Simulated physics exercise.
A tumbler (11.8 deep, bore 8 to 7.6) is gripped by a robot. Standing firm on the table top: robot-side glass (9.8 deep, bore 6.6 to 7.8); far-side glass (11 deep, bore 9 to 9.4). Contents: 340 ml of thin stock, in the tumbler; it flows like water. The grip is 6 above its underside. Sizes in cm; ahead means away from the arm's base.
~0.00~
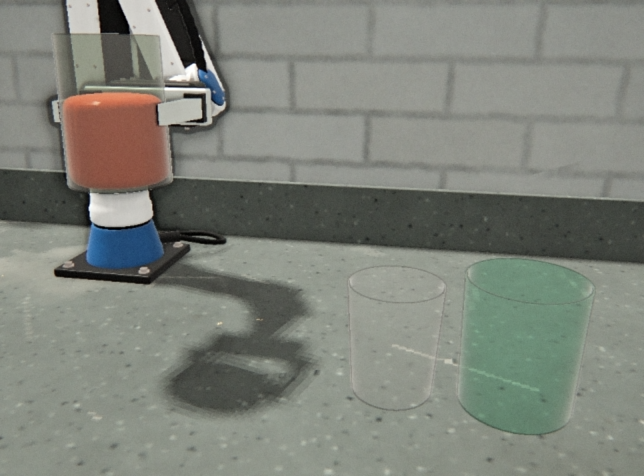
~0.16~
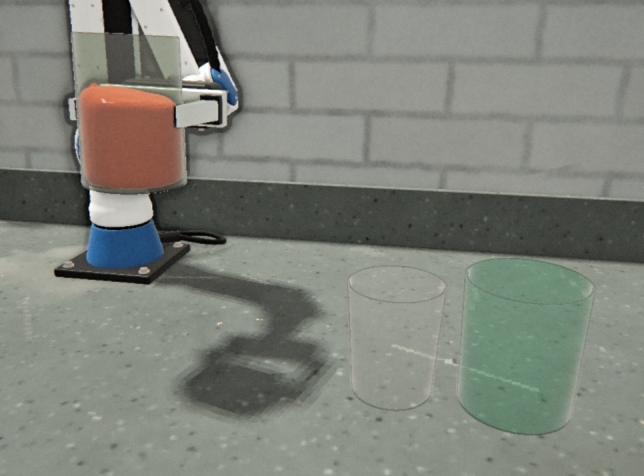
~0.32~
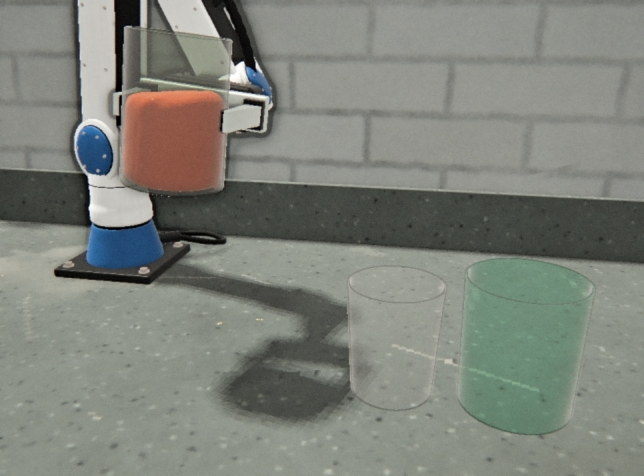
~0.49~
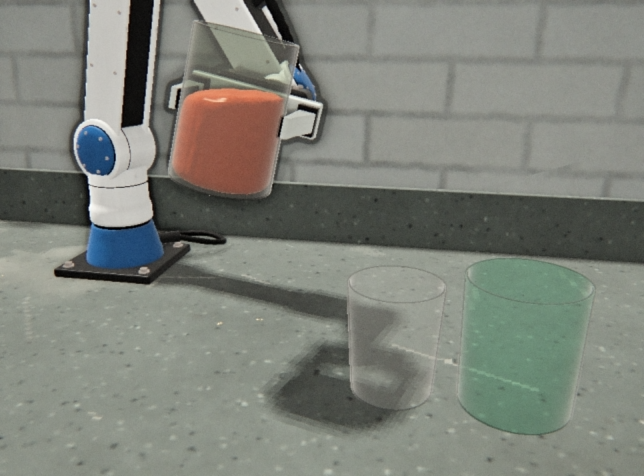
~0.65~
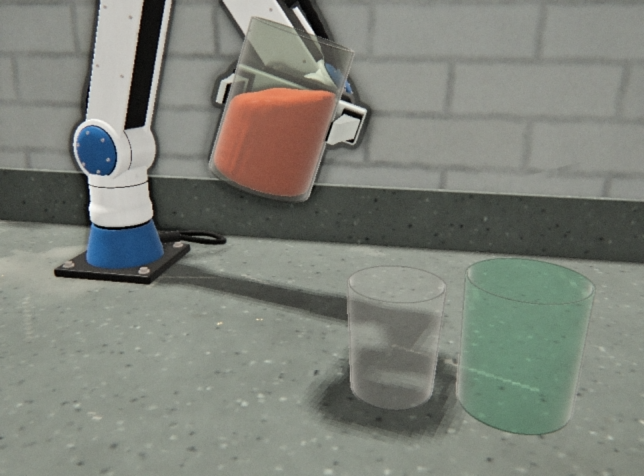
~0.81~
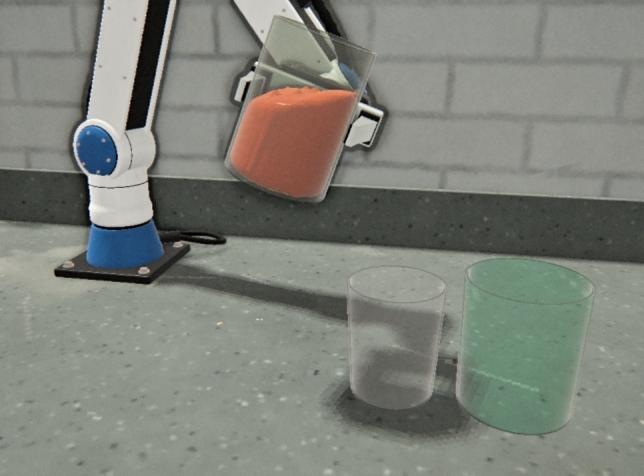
On a speckled counter, a robot arm carries a clear tumbler of orange liquid rightward, tilting it toward two standing glasses.
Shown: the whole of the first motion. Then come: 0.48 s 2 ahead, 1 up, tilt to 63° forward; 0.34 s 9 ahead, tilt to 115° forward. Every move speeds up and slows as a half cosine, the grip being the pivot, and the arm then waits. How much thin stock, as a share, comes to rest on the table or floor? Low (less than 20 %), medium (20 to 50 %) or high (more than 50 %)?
A high share, more than 50 %, ends on the table or floor.
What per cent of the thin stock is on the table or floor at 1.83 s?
About 60 %.
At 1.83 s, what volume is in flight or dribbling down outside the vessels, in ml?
Some 40 ml.
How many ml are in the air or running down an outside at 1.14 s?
Some 0 ml.
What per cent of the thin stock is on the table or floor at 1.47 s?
About 1 %.
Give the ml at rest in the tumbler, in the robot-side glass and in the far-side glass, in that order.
About 0, 0, 100 ml.
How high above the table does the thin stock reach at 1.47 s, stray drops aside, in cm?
About 28 cm.
After 1.14 s, tilted 53° forward, liquid up to 26 above the table; 340 ml in the tumbler.
After 1.47 s, tilted 90° forward, liquid up to 29 above the table; 325 ml in the tumbler, 5 ml in the far-side glass, 5 ml on the table or floor, 10 ml in the air or running down outside.
After 1.83 s, tilted 115° forward, liquid up to 28 above the table; 200 ml on the table or floor, 90 ml in the far-side glass, 10 ml in the tumbler, 40 ml in the air or running down outside.
After 2.63 s, tilted 115° forward, liquid up to 2 above the table; 240 ml on the table or floor, 100 ml in the far-side glass.
At rest, 240 ml on the table or floor, 100 ml in the far-side glass. That is 70 % on the table or floor.
